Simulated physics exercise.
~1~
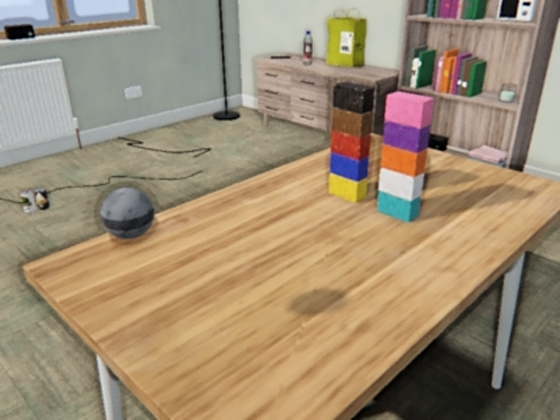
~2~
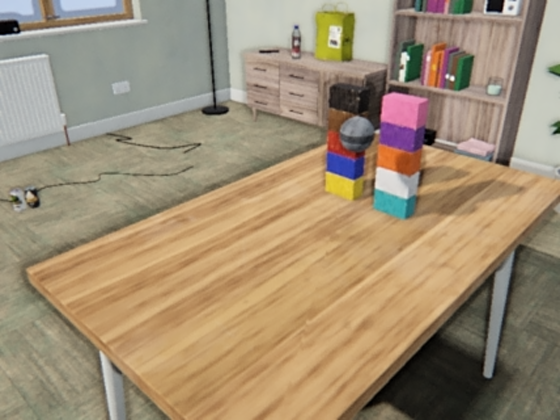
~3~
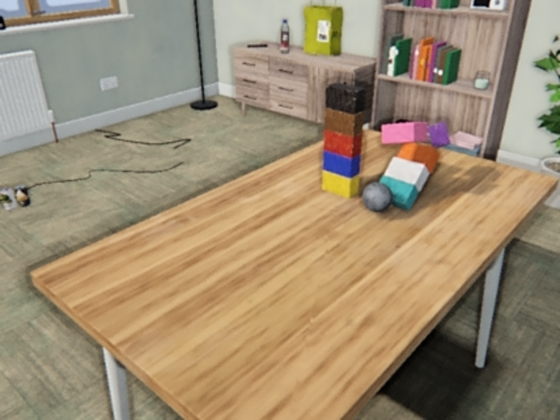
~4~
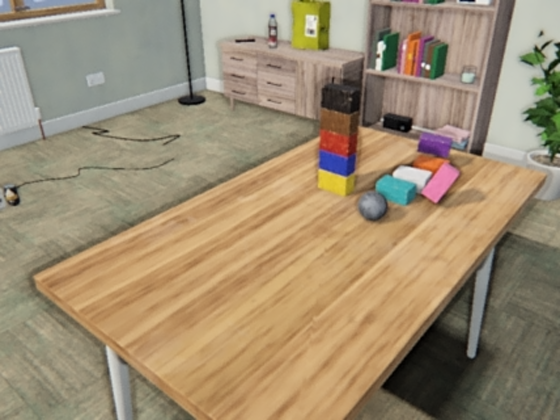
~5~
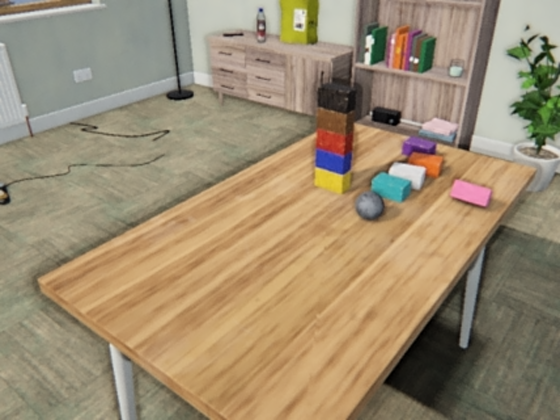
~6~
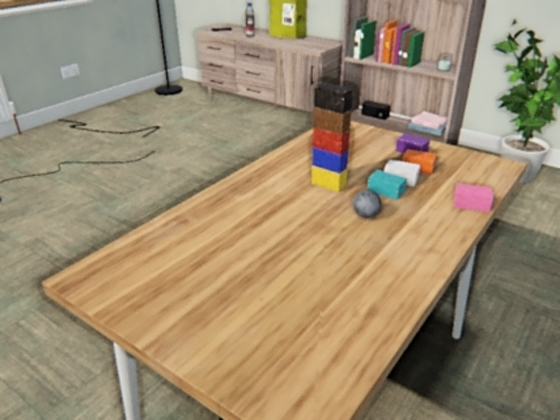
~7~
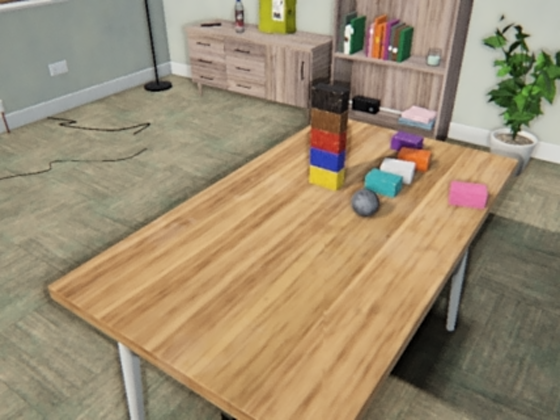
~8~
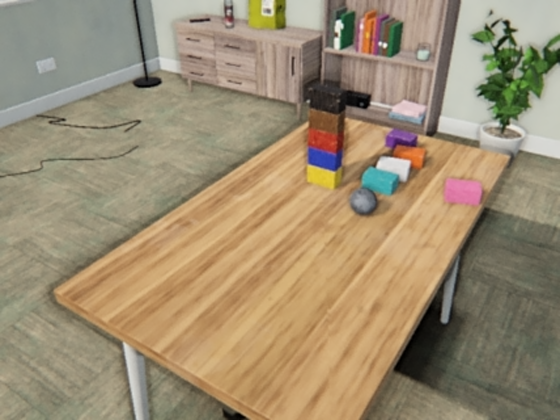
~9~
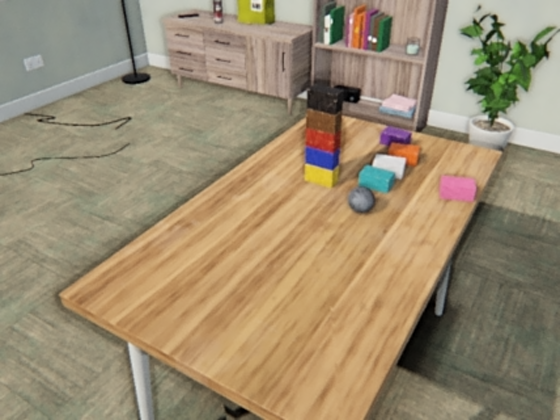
A grey ball flies in above the left side of a wooden table, seen from above at an angle in a room with drawers and a bookcase behind. Two block stacks stand toward the far end, the left one yellow, blue, red, brown and black, the right one turquoise, white, orange, purple and pink. The ball reaches the stacks, and the right one collapses as the ball drops to the tabletop. Its blocks tumble right and backward, the pink one landing farthest right. As the view drifts sideways, the toppled blocks and ball settle, while the left stack remains upright.
